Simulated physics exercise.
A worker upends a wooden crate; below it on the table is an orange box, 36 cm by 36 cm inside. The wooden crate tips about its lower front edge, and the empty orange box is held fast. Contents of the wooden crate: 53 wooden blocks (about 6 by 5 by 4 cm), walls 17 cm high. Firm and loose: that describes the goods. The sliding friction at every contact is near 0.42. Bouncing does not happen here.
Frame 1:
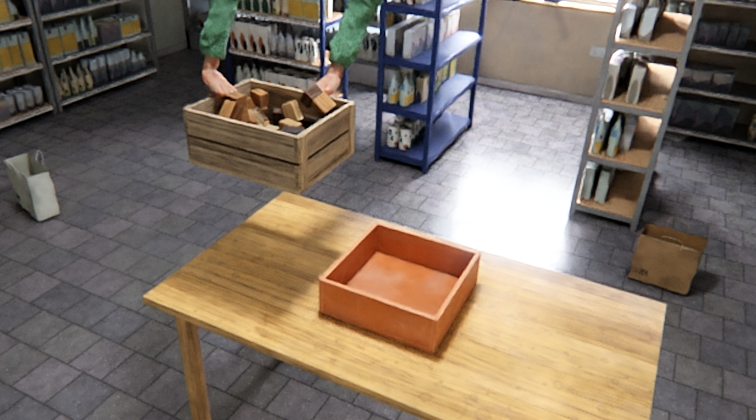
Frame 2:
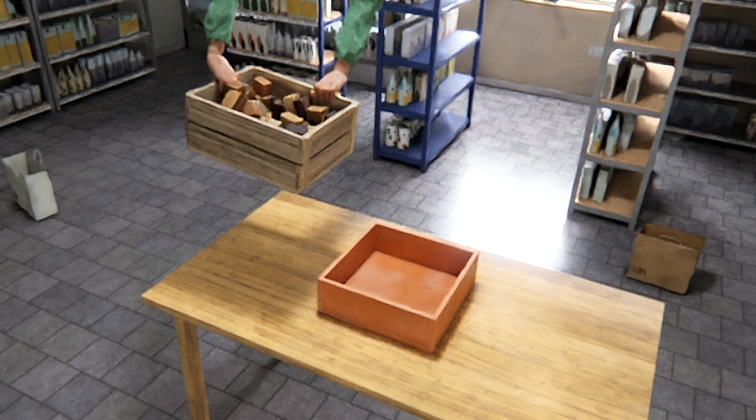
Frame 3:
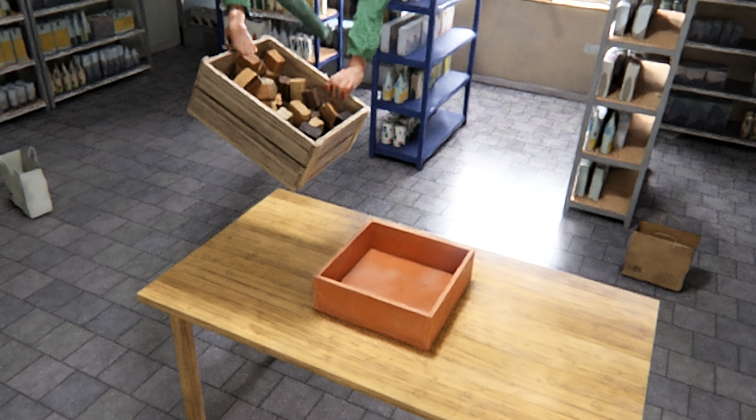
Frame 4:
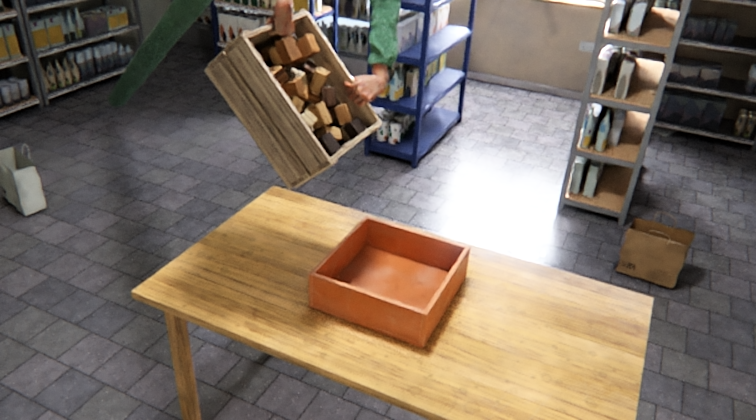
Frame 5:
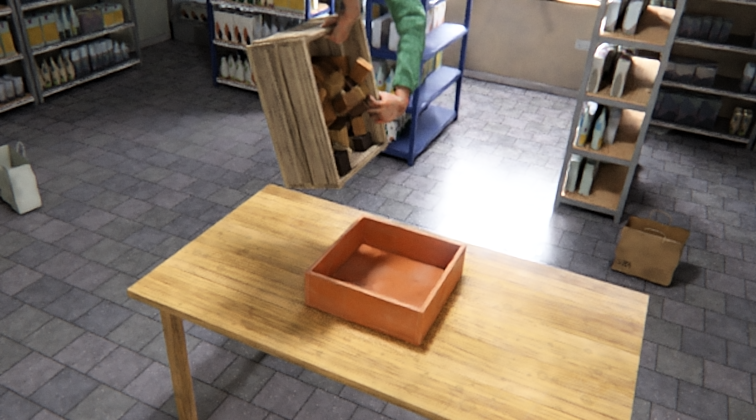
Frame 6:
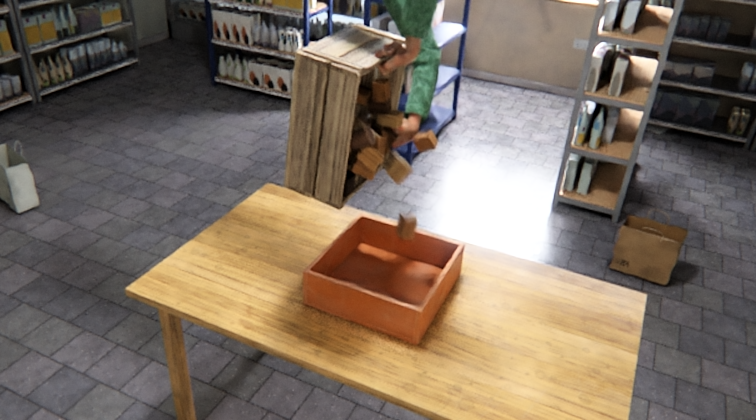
At first, a worker in green sleeves holds a wooden crate of wooden blocks level above and behind an empty orange box on a table. The hands steadily tilt the crate rightward until it stands on its side, then past that, and several blocks tumble out above the box.
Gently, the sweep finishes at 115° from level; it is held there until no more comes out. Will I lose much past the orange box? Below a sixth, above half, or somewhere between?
Bet you below a single sixth ends up outside.
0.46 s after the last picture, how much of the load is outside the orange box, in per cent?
By that time, roughly 10 percent.
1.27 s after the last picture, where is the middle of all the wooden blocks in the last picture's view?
Around (402, 284).
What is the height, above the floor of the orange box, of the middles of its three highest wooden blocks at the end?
Near 11 centimetres, I'd say.
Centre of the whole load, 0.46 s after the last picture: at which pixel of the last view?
Estimated centre in the last picture: (397, 272).
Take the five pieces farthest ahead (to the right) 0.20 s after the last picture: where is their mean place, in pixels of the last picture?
(458, 297).
Then, 0.20 s after the last picture, tilt 114°; 27 still in the wooden crate, 5 in the orange box, 2 outside the orange box and 19 in the air.
Then, 0.46 s after the last picture, tilt 115°; 10 still in the wooden crate, 32 in the orange box, 4 outside the orange box and 7 in the air.
Then, 0.81 s after the last picture, tilt 115°; 3 still in the wooden crate, 44 in the orange box, 4 outside the orange box and 2 in the air.
Outcome (1.27 s after the last picture), 49 in the orange box and 4 outside the orange box. Asked share, 4 of 53, 8 per cent.
